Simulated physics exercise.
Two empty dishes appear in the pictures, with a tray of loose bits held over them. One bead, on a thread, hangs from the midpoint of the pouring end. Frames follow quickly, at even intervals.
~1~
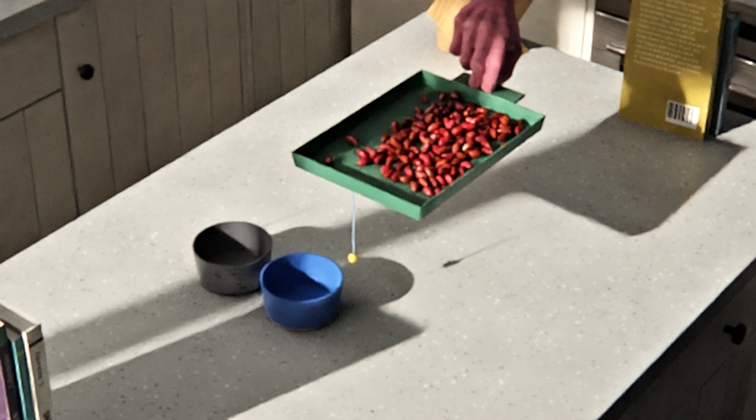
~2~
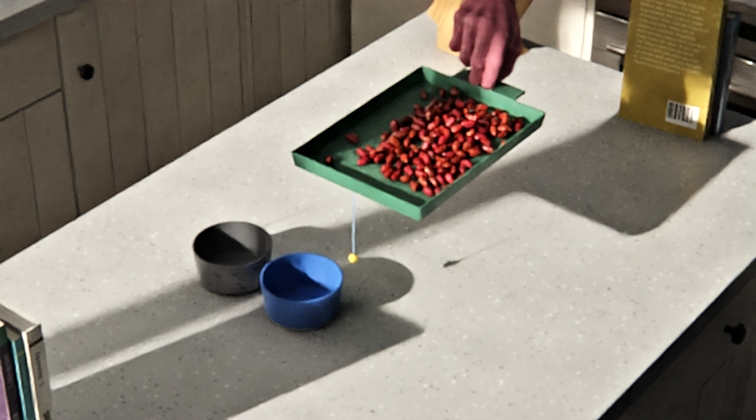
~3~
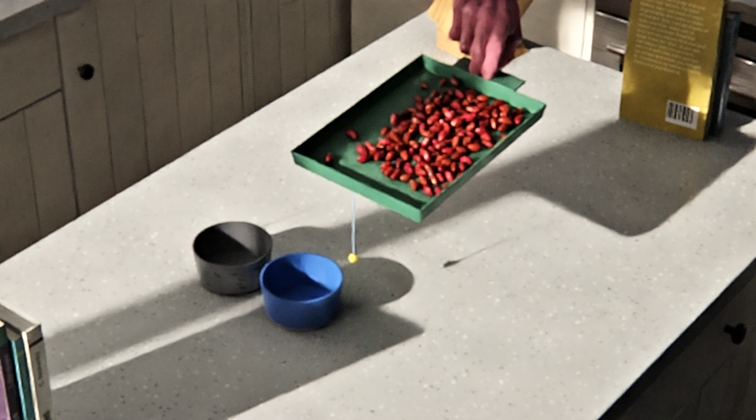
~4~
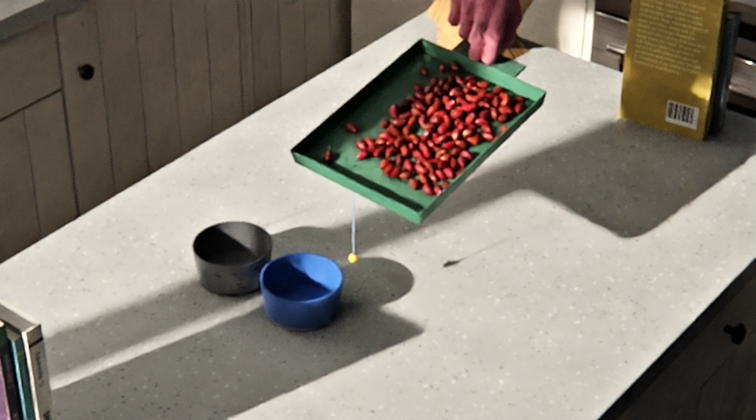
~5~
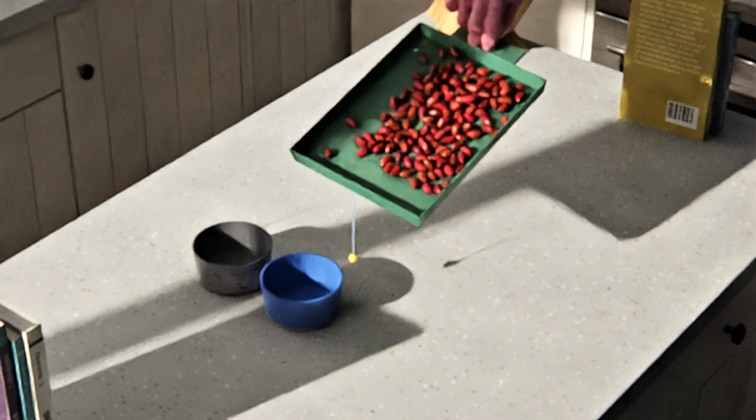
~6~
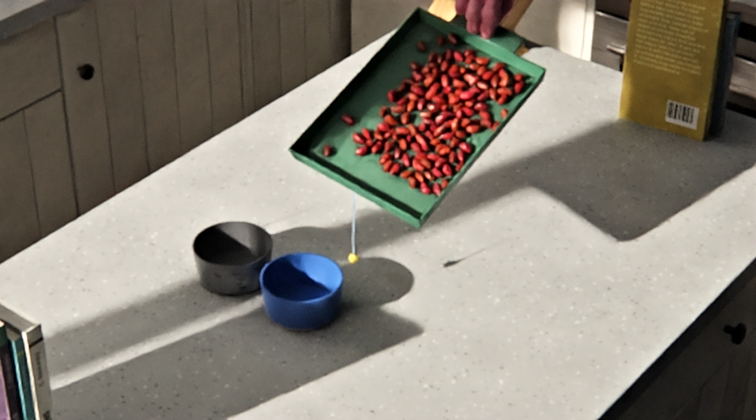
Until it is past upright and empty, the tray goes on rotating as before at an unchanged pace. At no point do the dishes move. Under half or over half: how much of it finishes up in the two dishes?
Watching it, the dishes let slip most of it.
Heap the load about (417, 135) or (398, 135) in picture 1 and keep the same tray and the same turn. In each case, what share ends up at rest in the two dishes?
In order, 10 % then 10 %.
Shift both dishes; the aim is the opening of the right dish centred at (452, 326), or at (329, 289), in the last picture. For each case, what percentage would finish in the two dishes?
60% for the first placement, 20% for the second.
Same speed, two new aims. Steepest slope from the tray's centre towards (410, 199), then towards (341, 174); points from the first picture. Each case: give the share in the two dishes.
In turn some 0 and 60 per cent.
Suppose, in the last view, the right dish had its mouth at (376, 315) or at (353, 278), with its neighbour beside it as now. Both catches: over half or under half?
At place one in excess of half; at place two not up to half.
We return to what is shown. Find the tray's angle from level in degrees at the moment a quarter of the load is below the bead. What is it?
About 95°.
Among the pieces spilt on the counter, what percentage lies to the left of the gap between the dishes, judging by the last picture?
About 0 %.
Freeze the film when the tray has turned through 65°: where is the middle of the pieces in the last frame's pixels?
Look about (401, 165) in the last picture.
Shortly afterwards, tray tipped steeply; all but a few on the tray; only a few in the air.
Next, tray tipped past a quarter turn; near a third on the tray; near a third outside both; near a quarter in the air.
Some moments later, tray tipped past a quarter turn; a little in the right dish; all but a few outside both.
In the end, tray tipped past a quarter turn; a little in the right dish; none at all in the left dish; all but a few outside both.
